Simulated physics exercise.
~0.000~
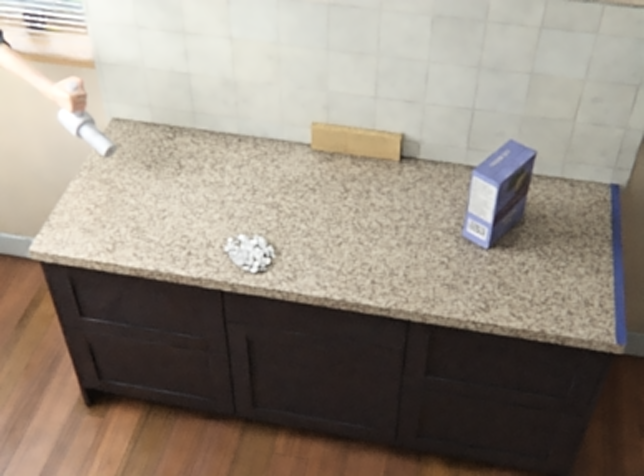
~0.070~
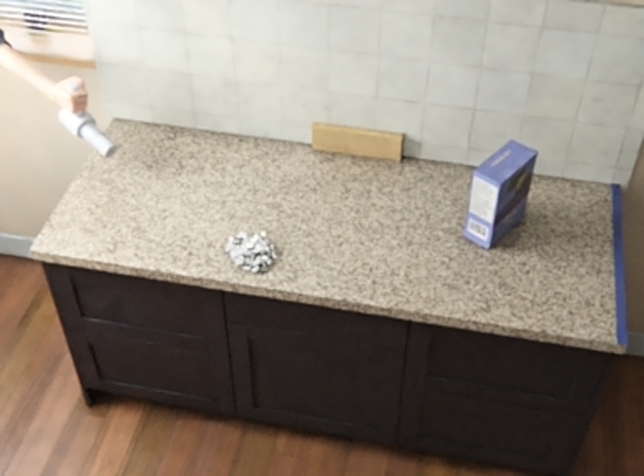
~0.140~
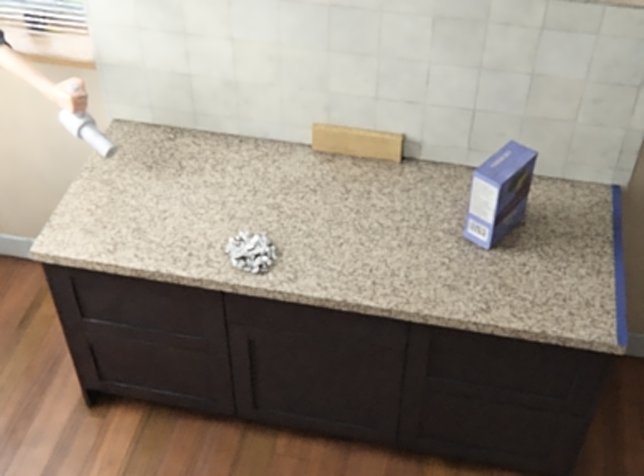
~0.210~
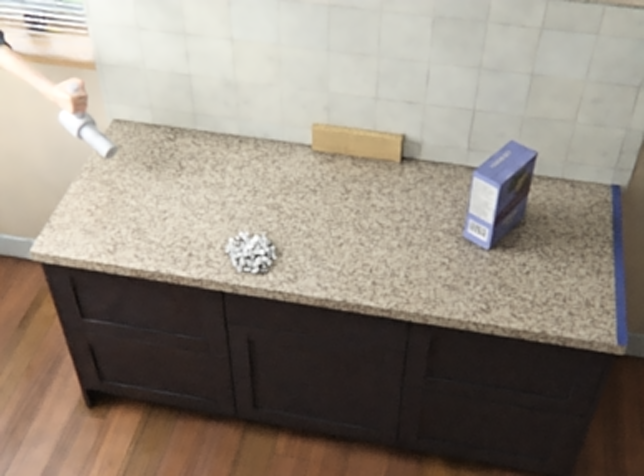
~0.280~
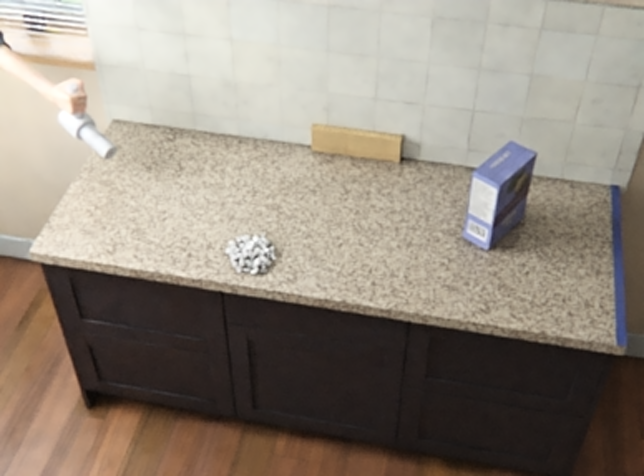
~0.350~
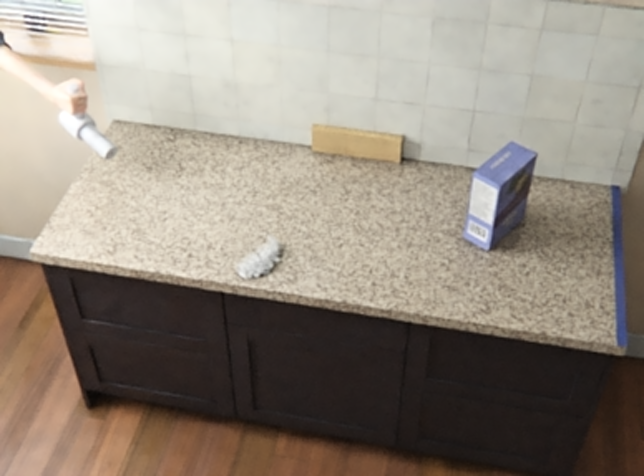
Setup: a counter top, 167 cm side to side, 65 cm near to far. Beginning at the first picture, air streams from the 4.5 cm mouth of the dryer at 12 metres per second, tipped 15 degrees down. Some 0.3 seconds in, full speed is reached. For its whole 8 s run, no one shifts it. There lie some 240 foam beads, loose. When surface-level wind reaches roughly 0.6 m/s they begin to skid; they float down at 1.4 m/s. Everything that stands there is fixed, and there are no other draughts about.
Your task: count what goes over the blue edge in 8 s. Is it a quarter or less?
Yes, it is a quarter or less.
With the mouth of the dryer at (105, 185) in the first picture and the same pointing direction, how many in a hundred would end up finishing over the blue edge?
Near 60 per cent.
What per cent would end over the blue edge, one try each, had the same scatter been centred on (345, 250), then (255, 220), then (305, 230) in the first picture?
70 %, 80 %, 70 %.
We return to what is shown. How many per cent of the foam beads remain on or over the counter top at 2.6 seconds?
Around 0 percent remain.
After 1.6 s the count stands so, 4 % are over the blue edge.
After 2.6 s the count stands so, 10 % are over the blue edge.
After 4.4 s the count stands so, 10 % are over the blue edge.
After 8.0 s, at the end, 10 % are over the blue edge.
